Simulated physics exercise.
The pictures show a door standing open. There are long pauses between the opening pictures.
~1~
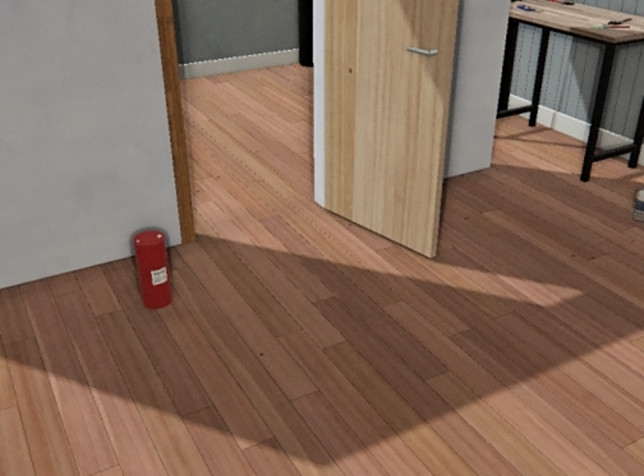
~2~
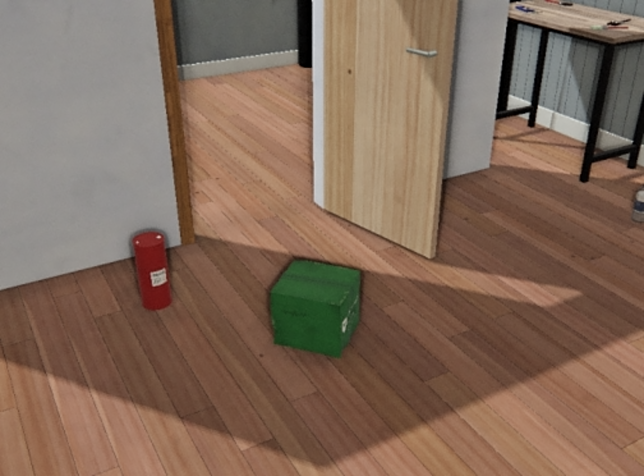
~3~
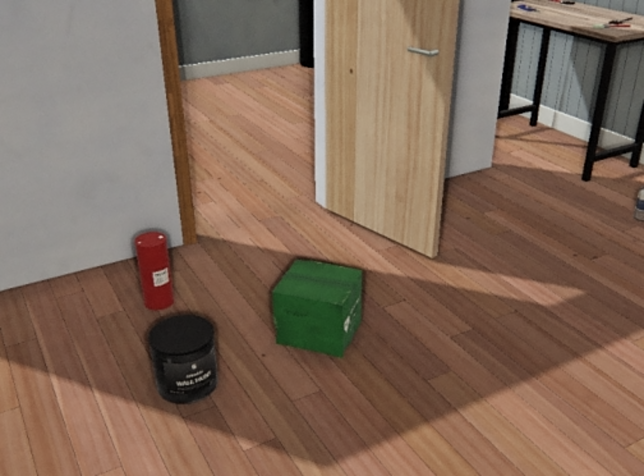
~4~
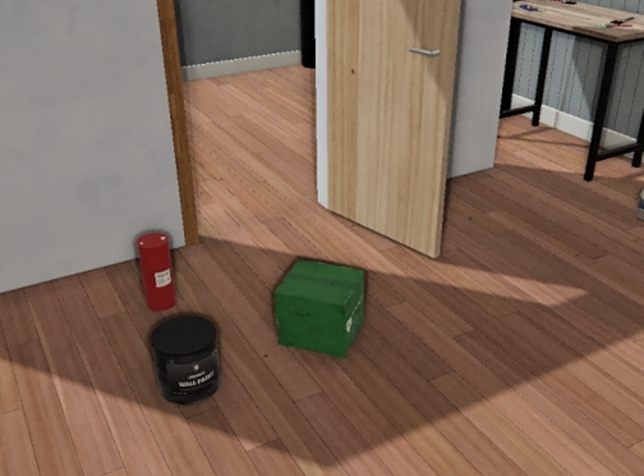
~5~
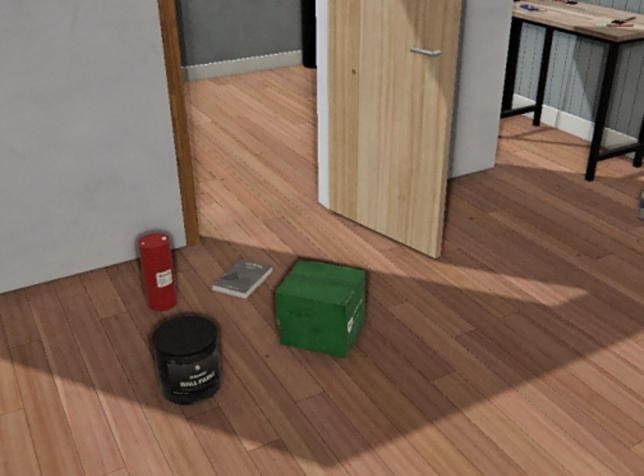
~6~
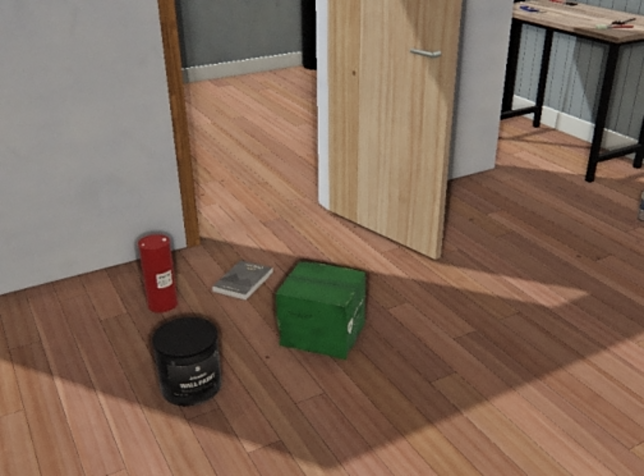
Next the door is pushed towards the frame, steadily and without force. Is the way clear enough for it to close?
As it turns out, it reaches the frame.
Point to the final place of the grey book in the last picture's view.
Near (212, 278).
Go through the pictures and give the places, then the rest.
The first frame shows door wide open and still.
The second frame shows door wide open and still; green box (317, 307).
The third frame shows door wide open and still; red canister (155, 271); green box (319, 307).
The fourth frame shows door wide open and still; black pail (187, 360); red canister (157, 272).
The fifth frame shows door wide open and still; green box (322, 308); black pail (188, 360).
The sixth frame shows door wide open and still; grey book (243, 279); red canister (158, 274).
Then, 0.90 s past the last view, door at 78°.
Then, 1.90 s past the last view, door at 35°; grey book displaced a little near (236, 279).
Then, 2.30 s past the last view, door at 19°; grey book displaced a little near (213, 277).
Finally, door at 0°; moved from the start, grey book; the other 3 still in place. Final places as the last picture's camera would see them, grey book near (212, 278).
